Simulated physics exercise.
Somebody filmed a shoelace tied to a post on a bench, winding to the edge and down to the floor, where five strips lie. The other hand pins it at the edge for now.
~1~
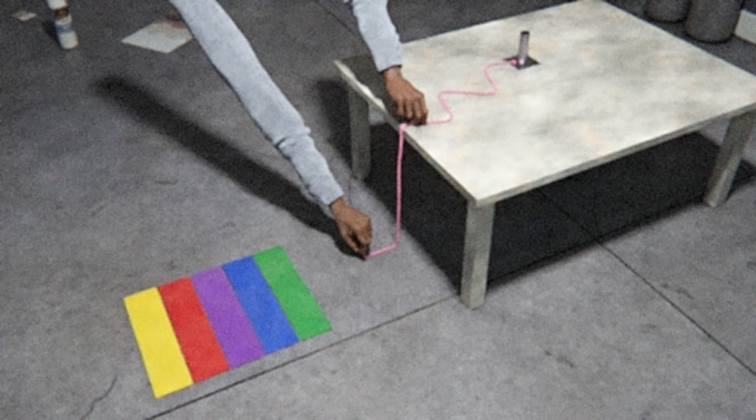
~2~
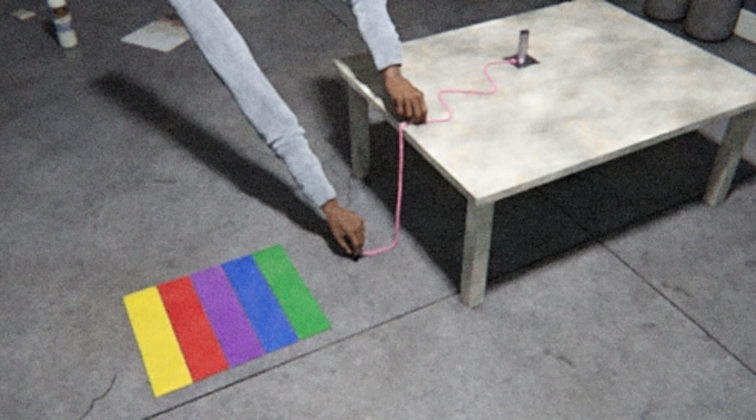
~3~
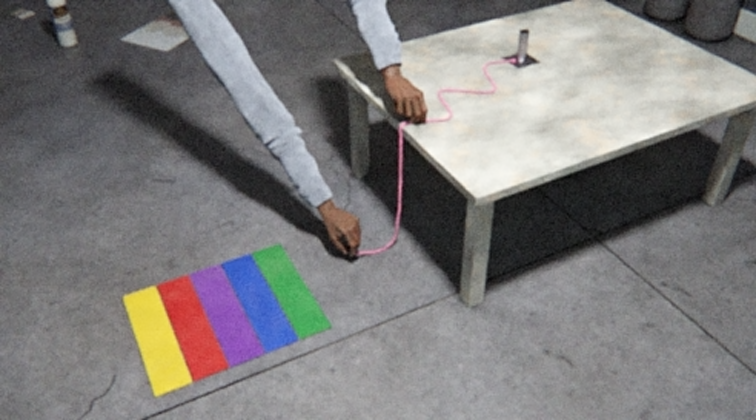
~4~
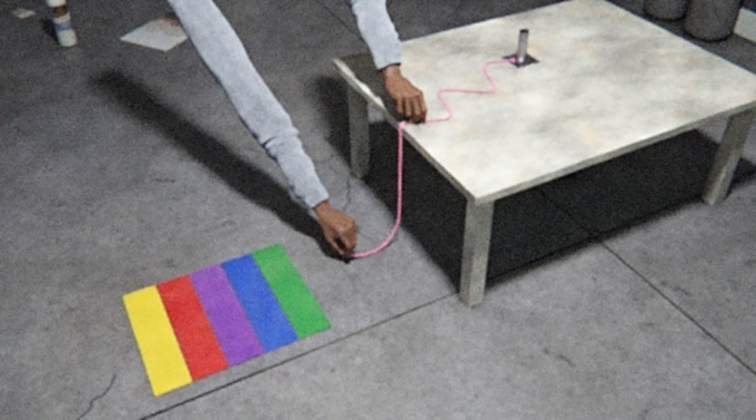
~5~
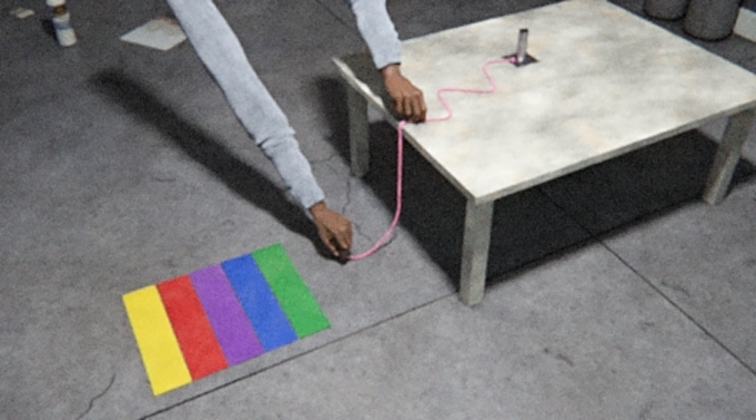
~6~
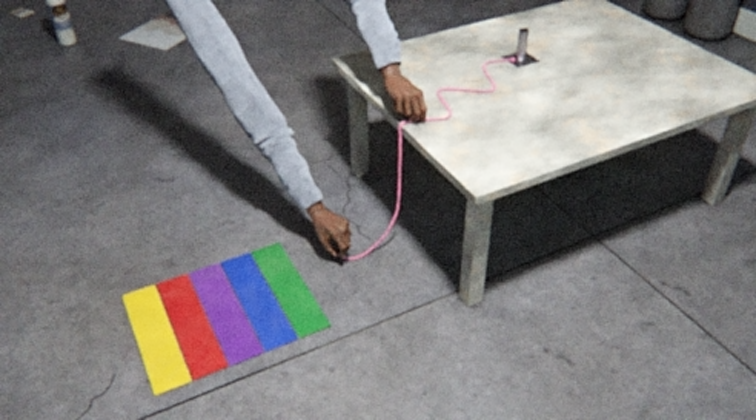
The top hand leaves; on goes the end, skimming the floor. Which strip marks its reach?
The end stops over the red strip.
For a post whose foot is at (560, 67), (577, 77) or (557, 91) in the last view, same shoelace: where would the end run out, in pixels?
Near (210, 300), (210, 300) and (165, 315).
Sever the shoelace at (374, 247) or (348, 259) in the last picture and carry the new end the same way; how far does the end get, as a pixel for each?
Try by try, around (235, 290) and (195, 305).
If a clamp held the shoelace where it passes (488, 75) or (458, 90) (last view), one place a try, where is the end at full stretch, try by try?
About (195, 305) and (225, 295).
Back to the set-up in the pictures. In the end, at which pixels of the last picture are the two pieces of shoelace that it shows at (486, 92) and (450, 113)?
They go to (446, 90) and to (375, 129).
Early on, end near (244, 288); over blue.
Midway, end near (204, 302); over purple.
At the end of the slack, end near (180, 311); over red. It gets as far as the red strip.
